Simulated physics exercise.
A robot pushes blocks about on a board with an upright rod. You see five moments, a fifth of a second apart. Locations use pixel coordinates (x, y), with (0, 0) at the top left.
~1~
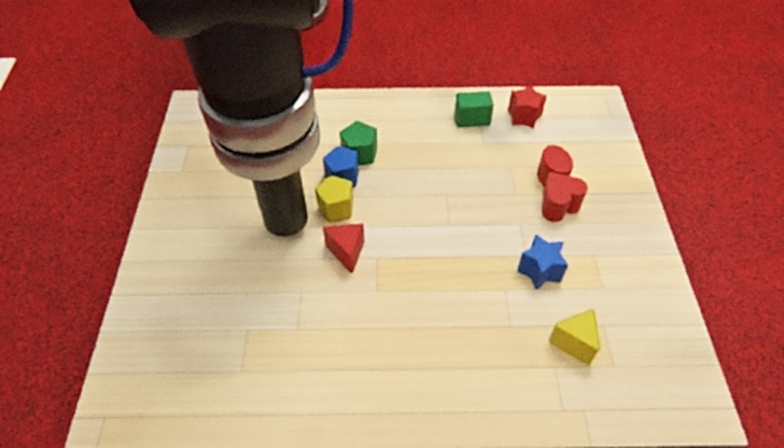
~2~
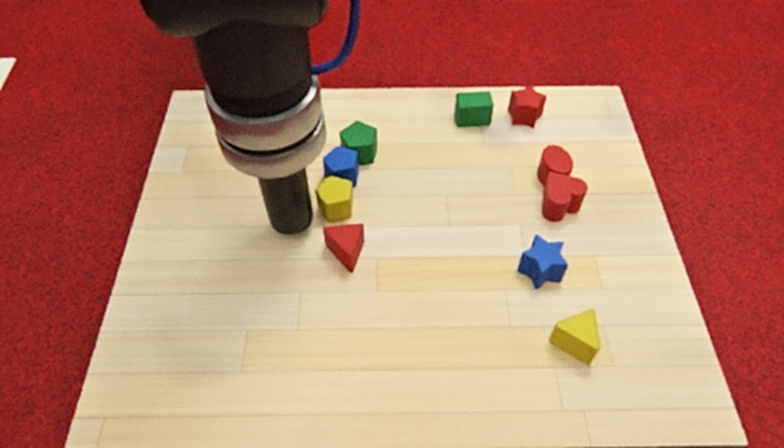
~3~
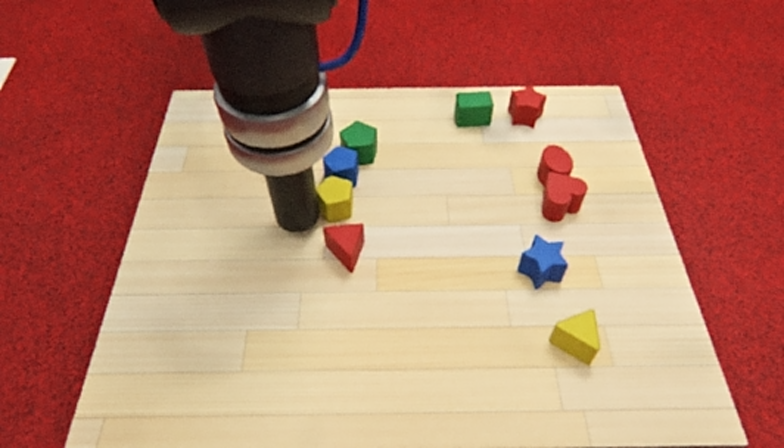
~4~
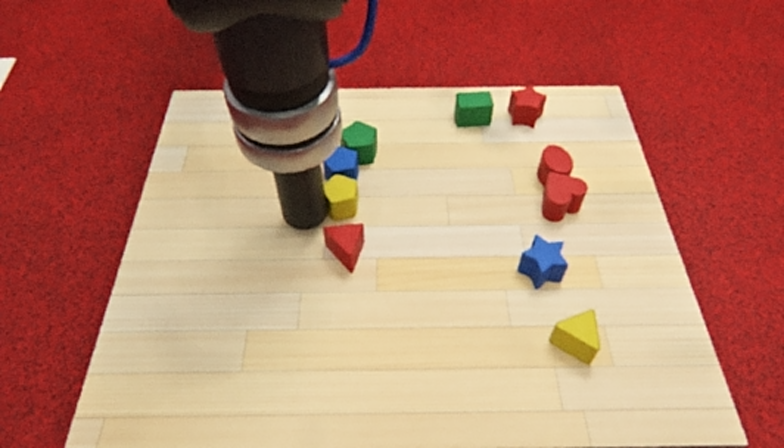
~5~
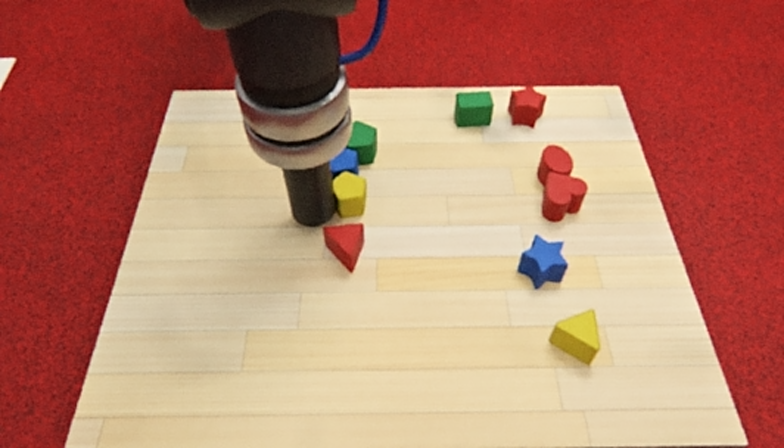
A dark upright rod on a robot arm slid slowly a short way right across the wooden board, then nudged the yellow five-sided block slightly rightward, while the red triangle below it stayed put.
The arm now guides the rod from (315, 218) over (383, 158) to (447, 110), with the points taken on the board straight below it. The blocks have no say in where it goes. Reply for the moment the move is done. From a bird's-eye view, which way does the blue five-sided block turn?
My answer: Anticlockwise.
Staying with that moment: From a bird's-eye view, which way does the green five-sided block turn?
My answer: Clockwise.
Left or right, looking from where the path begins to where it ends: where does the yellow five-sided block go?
To the path's right.
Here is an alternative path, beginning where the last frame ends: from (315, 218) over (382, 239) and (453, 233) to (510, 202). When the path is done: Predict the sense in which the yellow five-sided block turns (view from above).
The yellow five-sided block rotates counterclockwise.
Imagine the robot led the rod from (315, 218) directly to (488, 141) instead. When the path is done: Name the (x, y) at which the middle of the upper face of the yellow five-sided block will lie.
At roughly (528, 122).
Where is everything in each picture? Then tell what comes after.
The first picture shows tip of the rod at (286, 219), middles of tops, blue five-sided block at (341, 158), yellow five-sided block at (334, 189), green five-sided block at (359, 133), green rectangle at (475, 98).
The second picture shows rod at (291, 217), nothing pushed.
The third picture shows rod at (298, 215), nothing pushed.
The fourth picture shows rod at (305, 212), yellow five-sided block at (340, 188).
The fifth picture shows rod at (314, 209), blue five-sided block at (341, 158), yellow five-sided block at (348, 185), green five-sided block at (359, 133), green rectangle at (475, 98).
On the path given first. One third of the way, rod at (360, 167); blue five-sided block at (352, 131), turned 70° anticlockwise; yellow five-sided block at (394, 168), turned 60° clockwise; green five-sided block at (366, 110), turned 35° clockwise.
Two thirds of the way, rod at (405, 132); blue five-sided block at (358, 119), turned 100° anticlockwise; yellow five-sided block at (397, 167), turned 70° clockwise; green five-sided block at (367, 97), turned 25° clockwise.
At the end, rod at (448, 101); blue five-sided block at (358, 119), turned 100° anticlockwise; yellow five-sided block at (397, 167), turned 70° clockwise; green five-sided block at (367, 97), turned 25° clockwise; green rectangle at (486, 96), turned 25° clockwise.
